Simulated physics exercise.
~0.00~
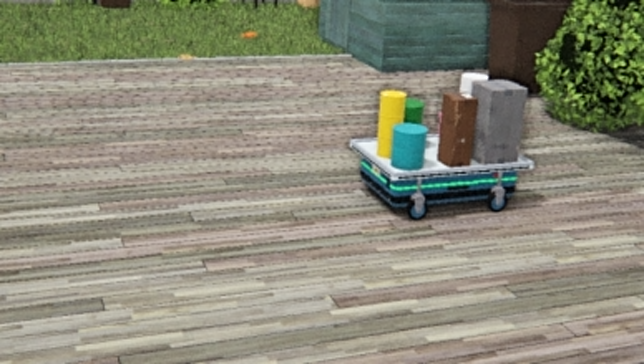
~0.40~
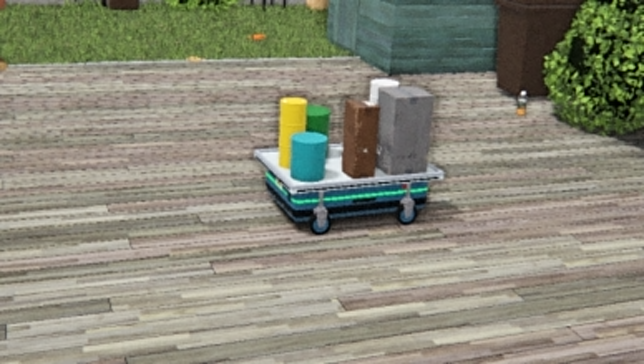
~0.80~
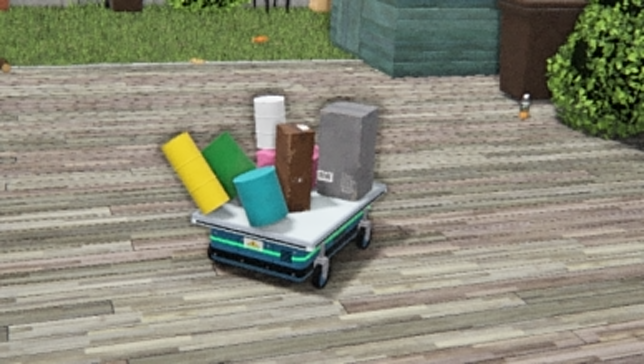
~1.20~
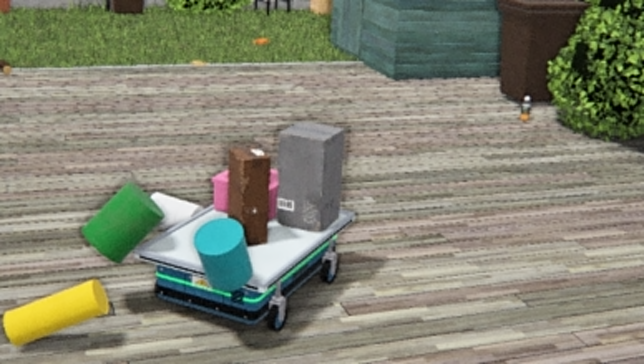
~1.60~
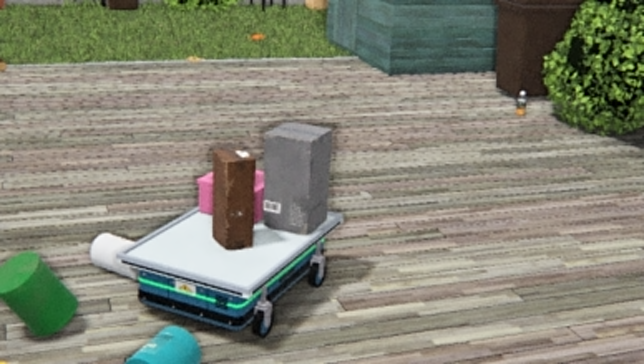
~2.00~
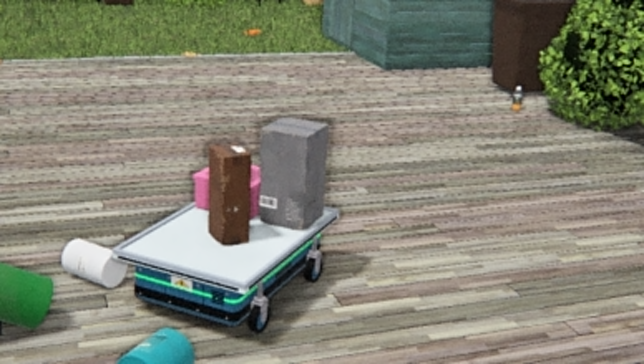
A flat cart carrying colourful cylinders and boxes rolled left across a wooden deck and swung toward the viewer, tipping the yellow, green, white and turquoise cylinders off onto the planks, then stopped with the brown, grey and pink boxes still aboard.
